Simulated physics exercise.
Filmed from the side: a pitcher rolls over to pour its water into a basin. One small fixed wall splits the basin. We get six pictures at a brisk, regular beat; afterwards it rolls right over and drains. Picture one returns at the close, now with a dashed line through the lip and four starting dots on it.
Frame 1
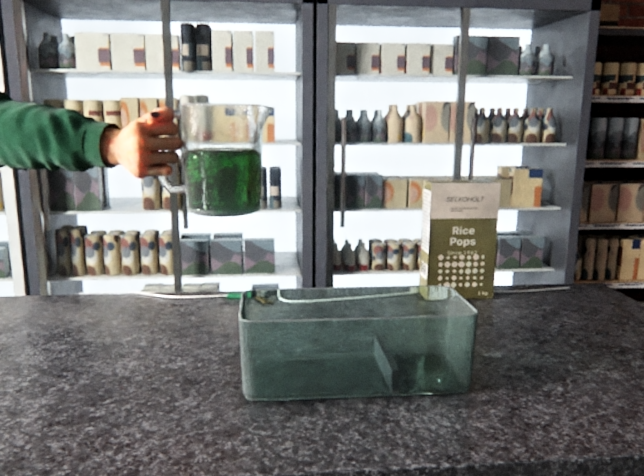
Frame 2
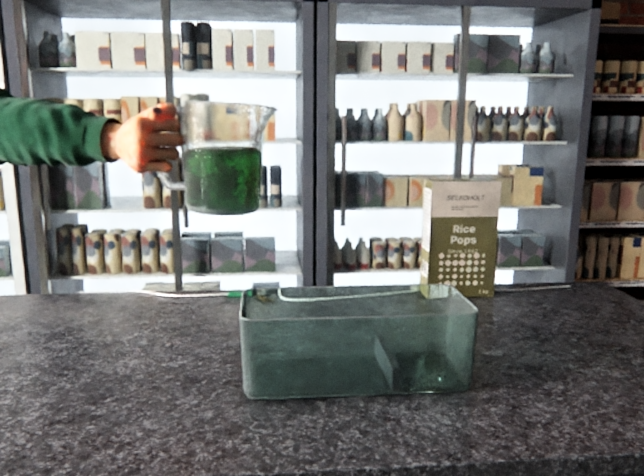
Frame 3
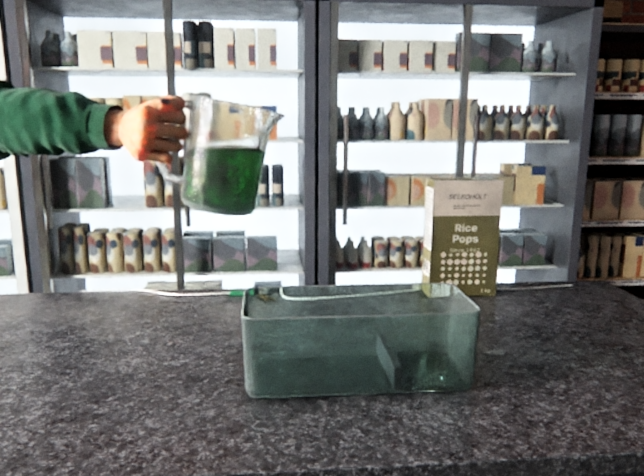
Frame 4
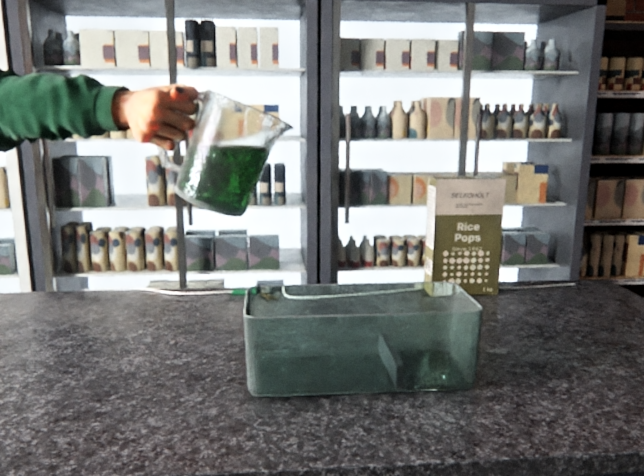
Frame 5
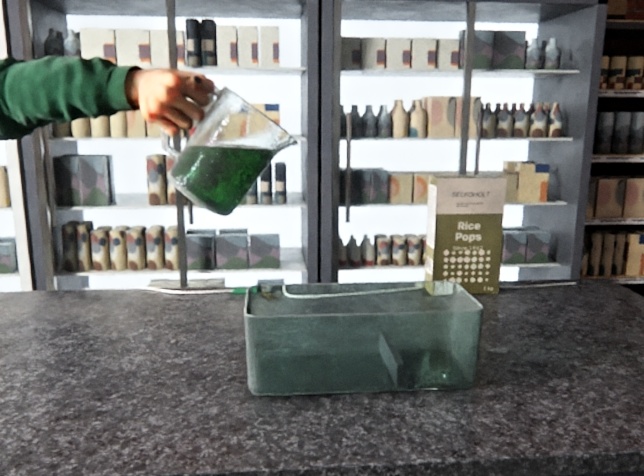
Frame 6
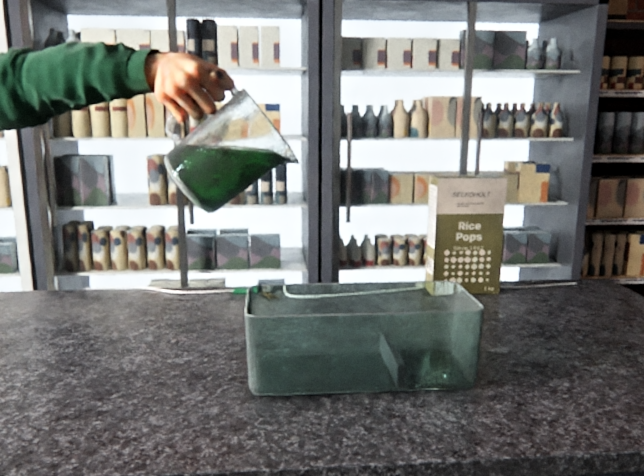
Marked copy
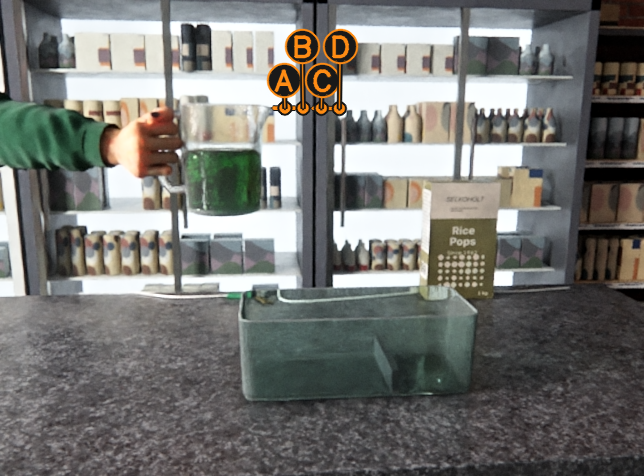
A hand in a green sleeve holds up a clear pitcher of dark green liquid at the left, seen from the side across a speckled grey counter. A greenish see-through basin sits on the counter with a green and white Rice Pops box behind it, before lit shelves of boxes and bottles. The hand tilts the pitcher steadily rightward from upright to steeply tipped, the liquid shifting toward its lip.
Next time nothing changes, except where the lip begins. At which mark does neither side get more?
C beats the others.
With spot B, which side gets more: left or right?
The left side.
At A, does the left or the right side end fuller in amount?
The left one.
On the marked copy, A at (284, 108); B at (303, 108); C at (321, 108); D at (339, 108).
If A is chosen, about 85 % ends left of the wall and 9 % right of it; 6 % is lost outside.
If B is chosen, about 83 % ends left of the wall and 9 % right of it; 7 % is lost outside.
If C is chosen, about 48 % ends left of the wall and 50 % right of it.
If D is chosen, about 16 % ends left of the wall and 81 % right of it; 4 % is lost outside.
